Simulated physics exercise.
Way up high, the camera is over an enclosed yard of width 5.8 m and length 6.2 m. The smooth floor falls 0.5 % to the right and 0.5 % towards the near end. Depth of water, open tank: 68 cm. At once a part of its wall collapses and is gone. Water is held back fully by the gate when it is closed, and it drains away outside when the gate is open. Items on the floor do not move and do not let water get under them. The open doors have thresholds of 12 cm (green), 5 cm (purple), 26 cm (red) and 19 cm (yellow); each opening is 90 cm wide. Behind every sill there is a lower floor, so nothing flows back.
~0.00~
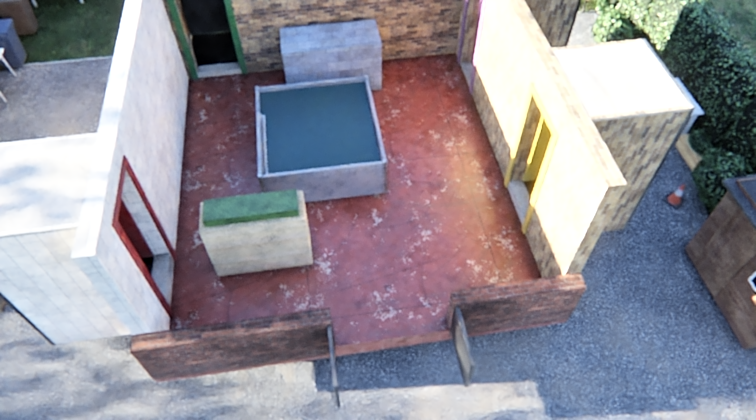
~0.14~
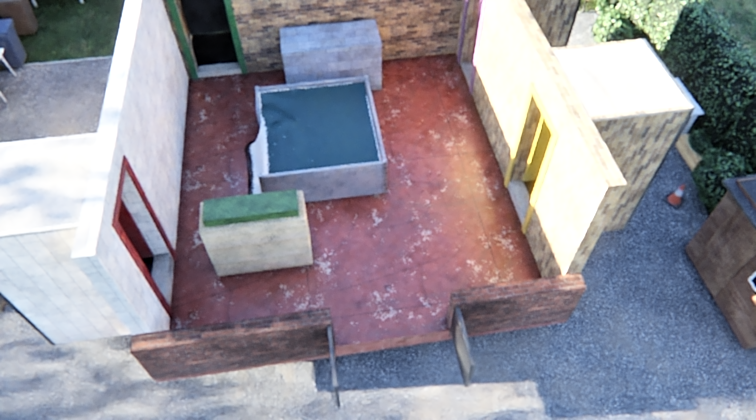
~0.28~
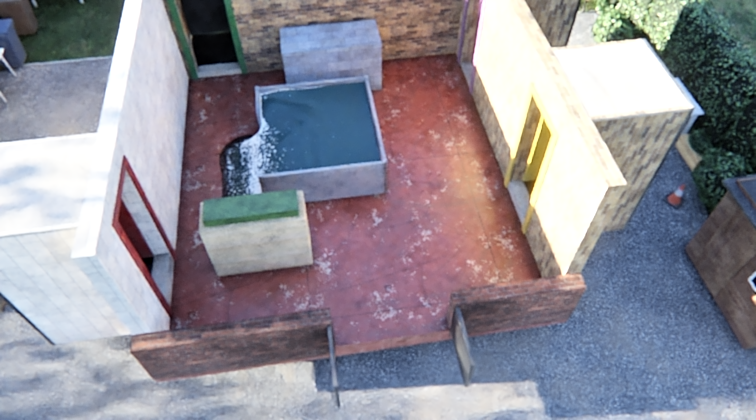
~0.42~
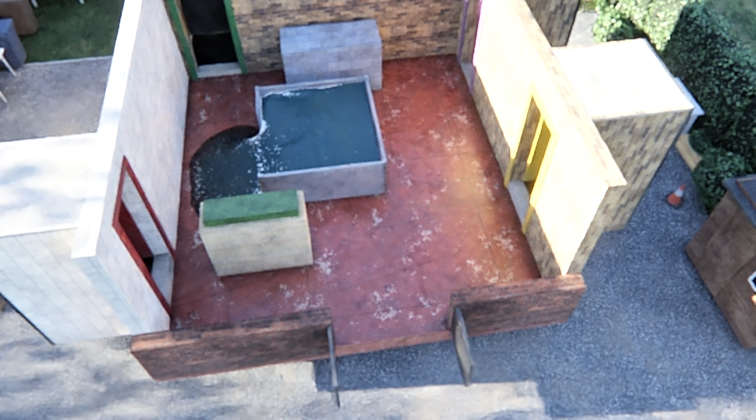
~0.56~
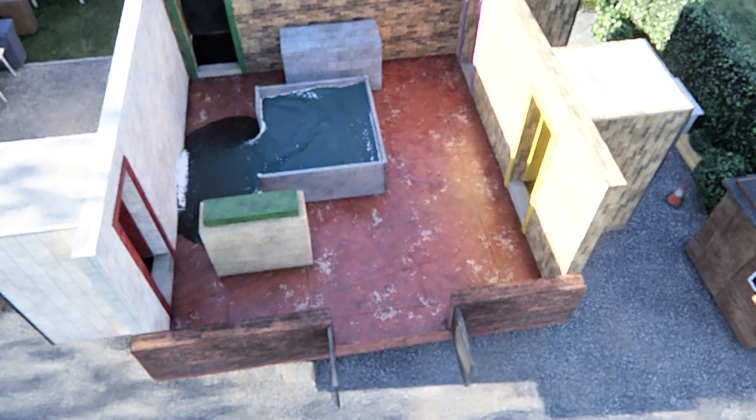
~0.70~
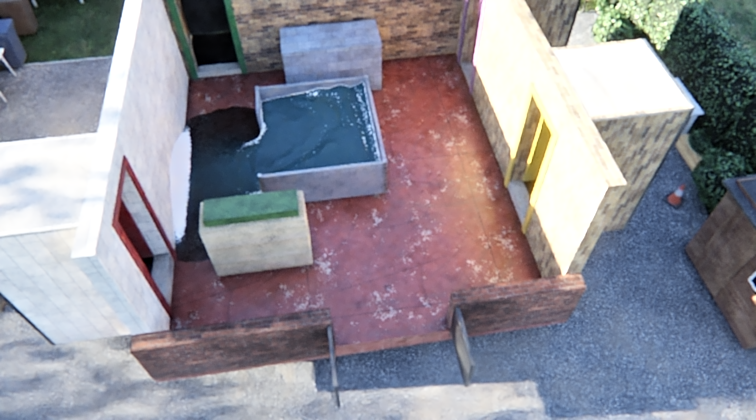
A walled yard with a red floor held an open tank of still water until part of the tank's left side gave way, and dark water poured out, spreading left to the white wall.
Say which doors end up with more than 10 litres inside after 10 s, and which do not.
At the end, at the green door the total will be higher than the limit. At the purple door the total will be higher than the limit. At the red door the total will be lower than the limit. At the yellow door the total will be lower than the limit.
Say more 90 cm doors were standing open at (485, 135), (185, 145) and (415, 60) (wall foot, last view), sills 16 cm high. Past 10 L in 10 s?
So, in the order given, it's shy of the mark, then beyond the mark, then shy of the mark.
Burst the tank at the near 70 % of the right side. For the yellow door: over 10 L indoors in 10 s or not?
Note: Yellow door, beyond the limit.
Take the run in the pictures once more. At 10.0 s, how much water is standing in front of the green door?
Roughly 8.0 cm.
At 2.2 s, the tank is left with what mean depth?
It averages close to 31 cm.
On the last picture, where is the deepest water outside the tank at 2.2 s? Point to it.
About (194, 351).
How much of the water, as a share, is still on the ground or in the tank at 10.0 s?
Roughly 88 in a hundred.
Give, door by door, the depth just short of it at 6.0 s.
In centimetres - green: 15, purple: 8, red: 12, yellow: 15.
After 1.4 s water covers 20 % of the floor and is deepest (48 cm) near (191, 191); green door not reached, purple door not reached, red door 17 cm at the sill, 0 L in, yellow door not reached.
After 2.2 s water covers 35 % of the floor and is deepest (46 cm) near (194, 351); green door 25 cm at the sill, 22 L in, purple door not reached, red door 21 cm at the sill, 0 L in, yellow door not reached.
After 3.5 s water covers 60 % of the floor and is deepest (34 cm) near (169, 343); green door 22 cm at the sill, 110 L in, purple door not reached, red door 17 cm at the sill, 0 L in, yellow door not reached.
After 6.0 s water covers 90 % of the floor and is deepest (18 cm) near (168, 354); green door 15 cm at the sill, 171 L in, purple door 8 cm at the sill, 11 L in, red door 12 cm at the sill, 0 L in, yellow door 15 cm at the sill, 0 L in.
After 10.0 s water covers 95 % of the floor and is deepest (14 cm) near (450, 55); green door 8 cm at the sill, 177 L in, purple door 13 cm at the sill, 69 L in, red door 7 cm at the sill, 0 L in, yellow door 10 cm at the sill, 0 L in.
